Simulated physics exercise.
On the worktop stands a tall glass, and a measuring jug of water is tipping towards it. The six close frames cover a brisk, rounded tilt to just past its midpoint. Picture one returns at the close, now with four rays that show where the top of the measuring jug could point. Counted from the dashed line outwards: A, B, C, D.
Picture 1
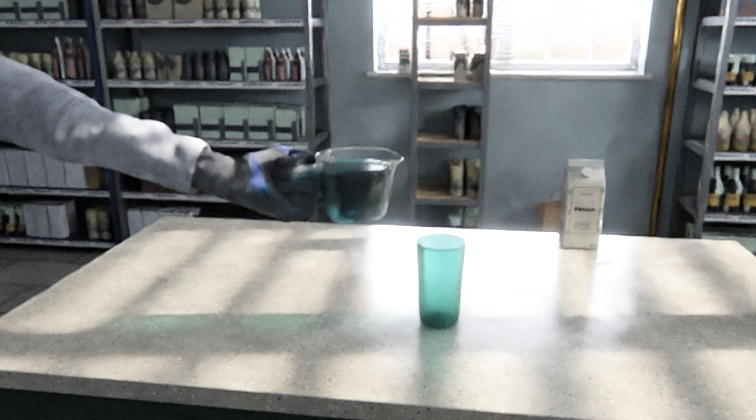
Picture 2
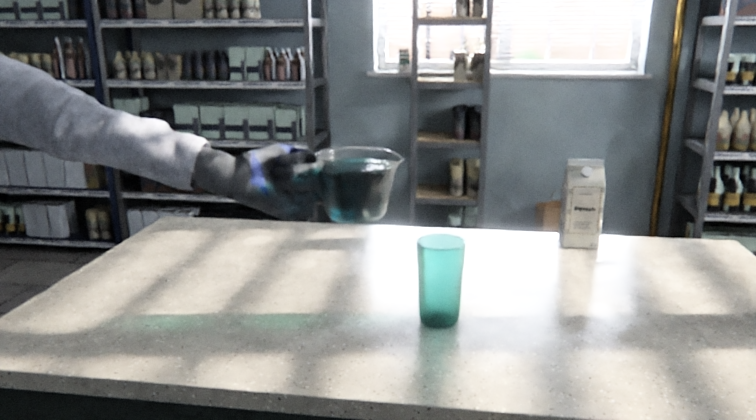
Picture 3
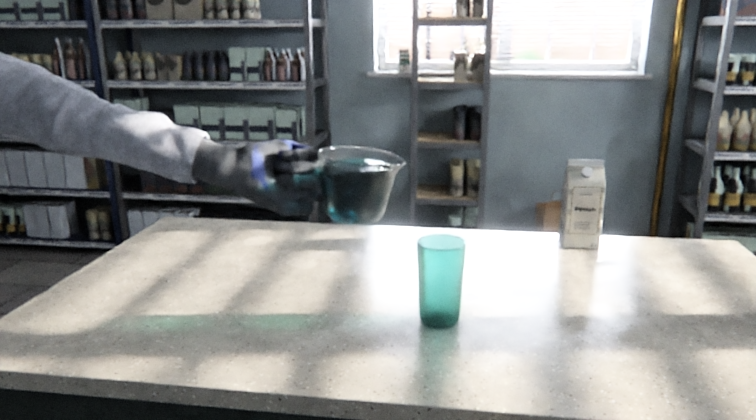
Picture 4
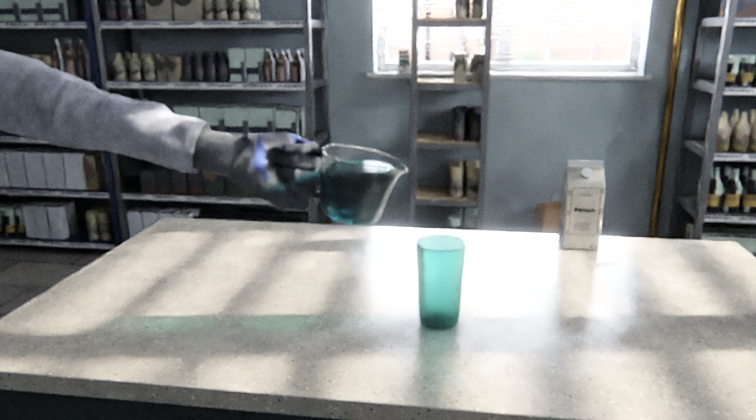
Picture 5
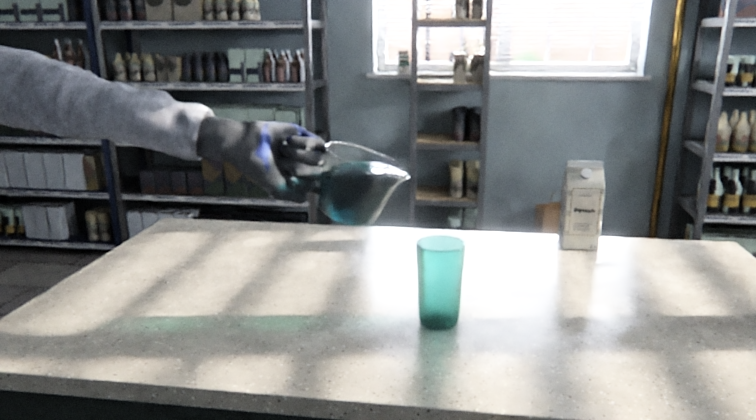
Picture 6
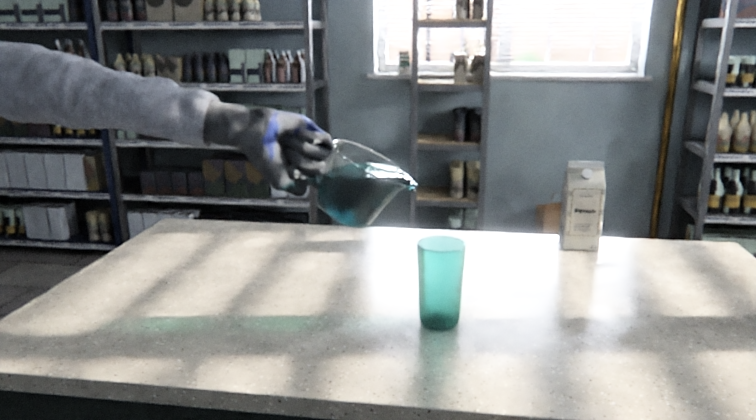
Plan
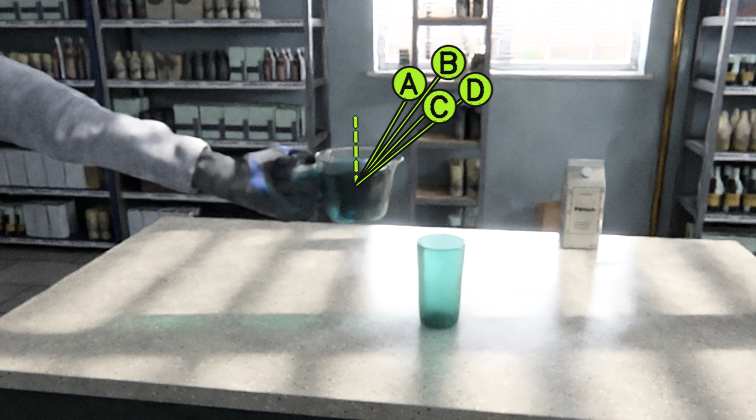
In a storeroom lined with shelves of bottles and boxes, beneath a bright window, a fixed camera looks slightly down across a pale, sunlit worktop. A tall teal glass stands near the middle with a whitish carton behind it to the right, while a gloved hand reaches from the left holding a clear jug of dark teal liquid. The hand keeps the jug upright, then tilts it steadily rightward until liquid just passes the lip.
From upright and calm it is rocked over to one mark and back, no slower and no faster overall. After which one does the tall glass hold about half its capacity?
Choose C.
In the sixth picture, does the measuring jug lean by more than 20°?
Yes.
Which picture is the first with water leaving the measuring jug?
Picture 6.
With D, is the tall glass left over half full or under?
Over.
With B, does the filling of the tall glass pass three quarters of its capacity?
No, less.
On the marked copy, A at (405, 101); B at (438, 76); C at (423, 115); D at (461, 99).
With A, the tall glass ends with about 22 % of what it can hold.
With B, the tall glass ends with about 35 % of what it can hold.
With C, the tall glass ends with about 50 % of what it can hold.
With D, the tall glass ends with about 65 % of what it can hold.
